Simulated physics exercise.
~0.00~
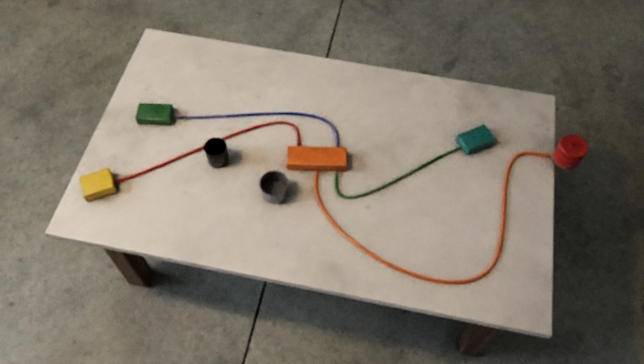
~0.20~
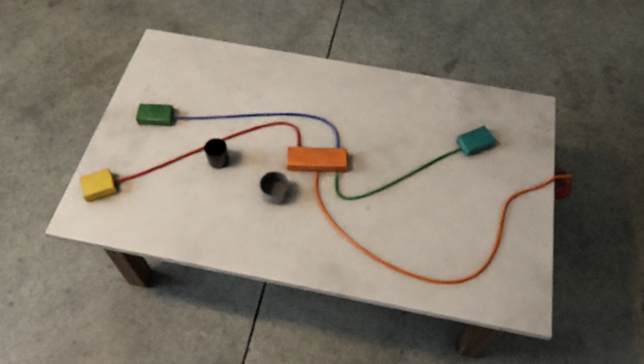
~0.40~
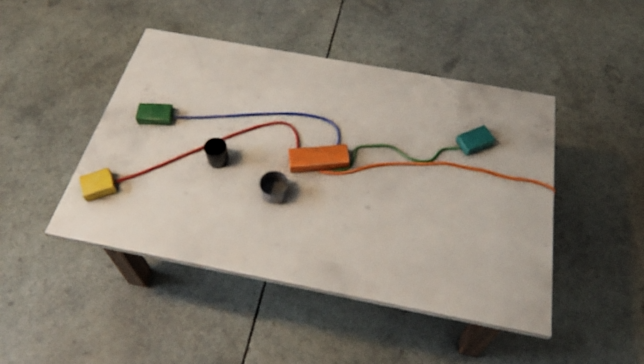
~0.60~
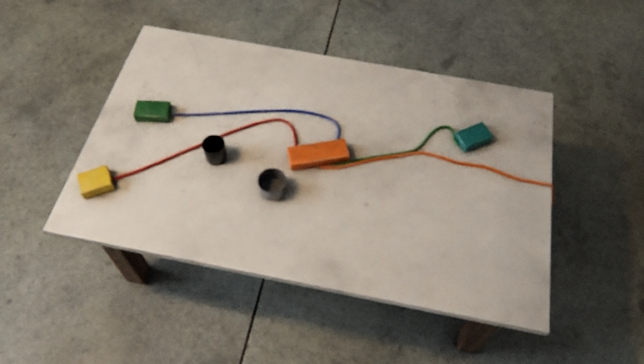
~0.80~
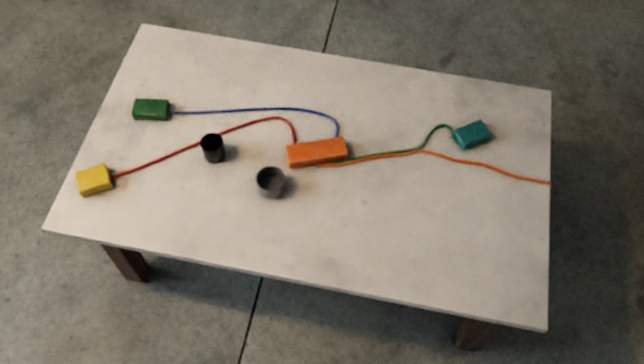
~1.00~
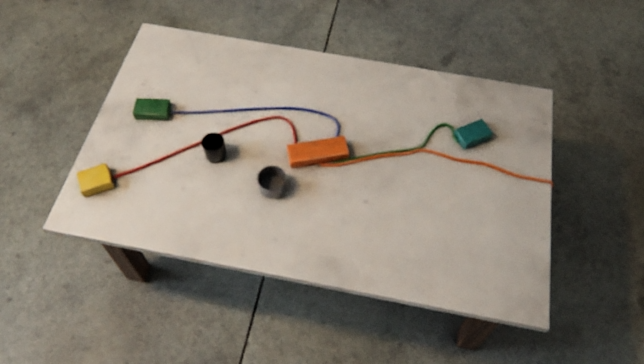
A red cup-like object at the right edge of a pale table tips over the side and drops out of view, pulling its orange cable nearly straight and shifting the green cable, while the orange block barely moves and the mugs and other small blocks stay on the table.
